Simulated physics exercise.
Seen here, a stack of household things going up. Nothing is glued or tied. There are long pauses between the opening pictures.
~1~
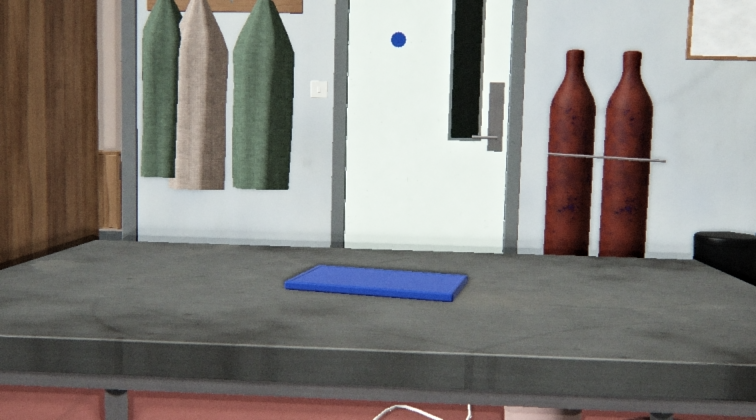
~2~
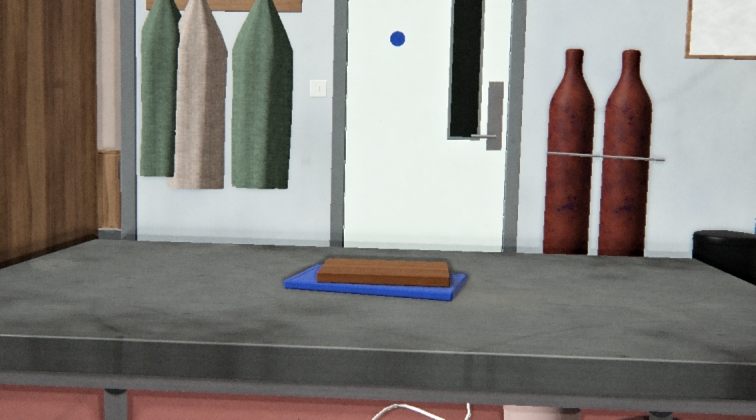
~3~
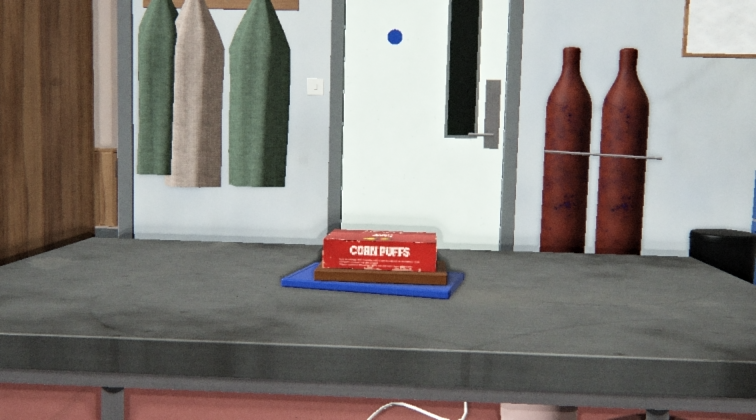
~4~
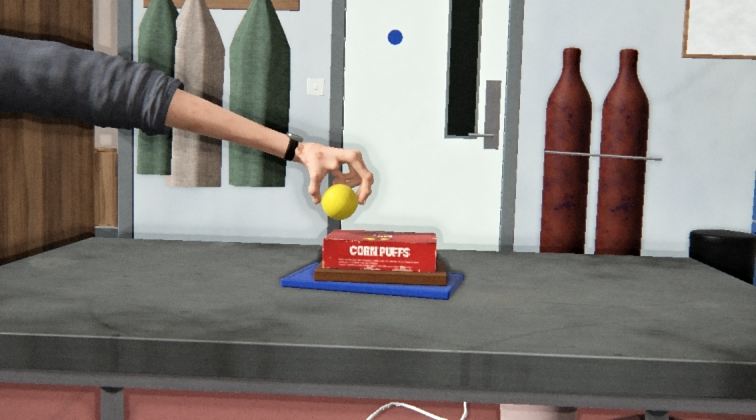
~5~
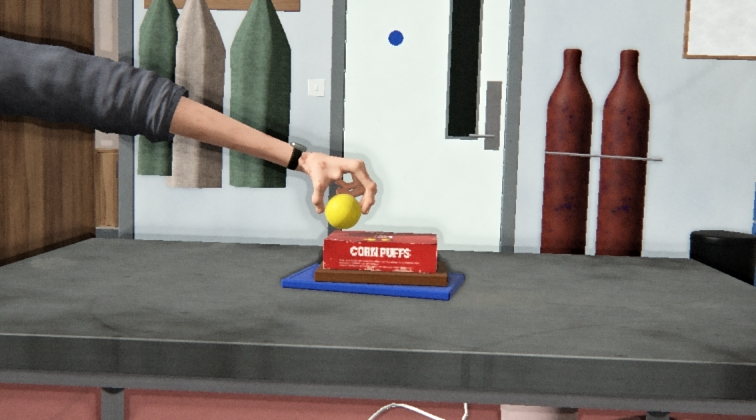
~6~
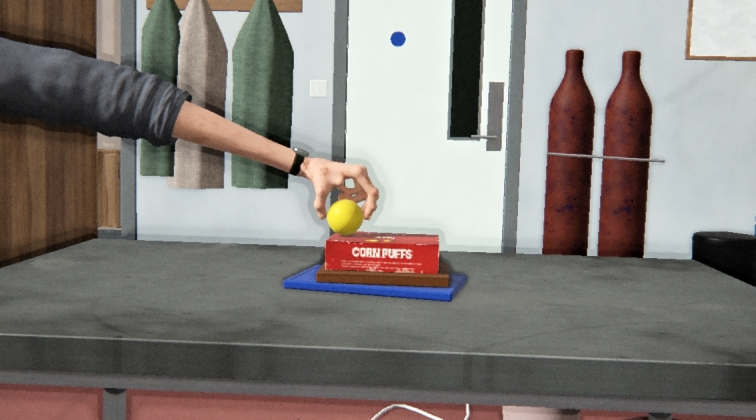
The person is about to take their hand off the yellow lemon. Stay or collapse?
In the end the pile holds.
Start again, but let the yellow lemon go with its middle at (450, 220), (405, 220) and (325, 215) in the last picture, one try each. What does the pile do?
First, it loses its balance; second, it keeps its balance; third, it gives way.
Then, 0.20 s after the last picture, nothing has stirred.
Then, 0.60 s after the last picture, yellow lemon resting near (345, 218).
At rest, all 4 in place. Seen from the same camera at the end, yellow lemon near (345, 218). The pile keeps its balance.
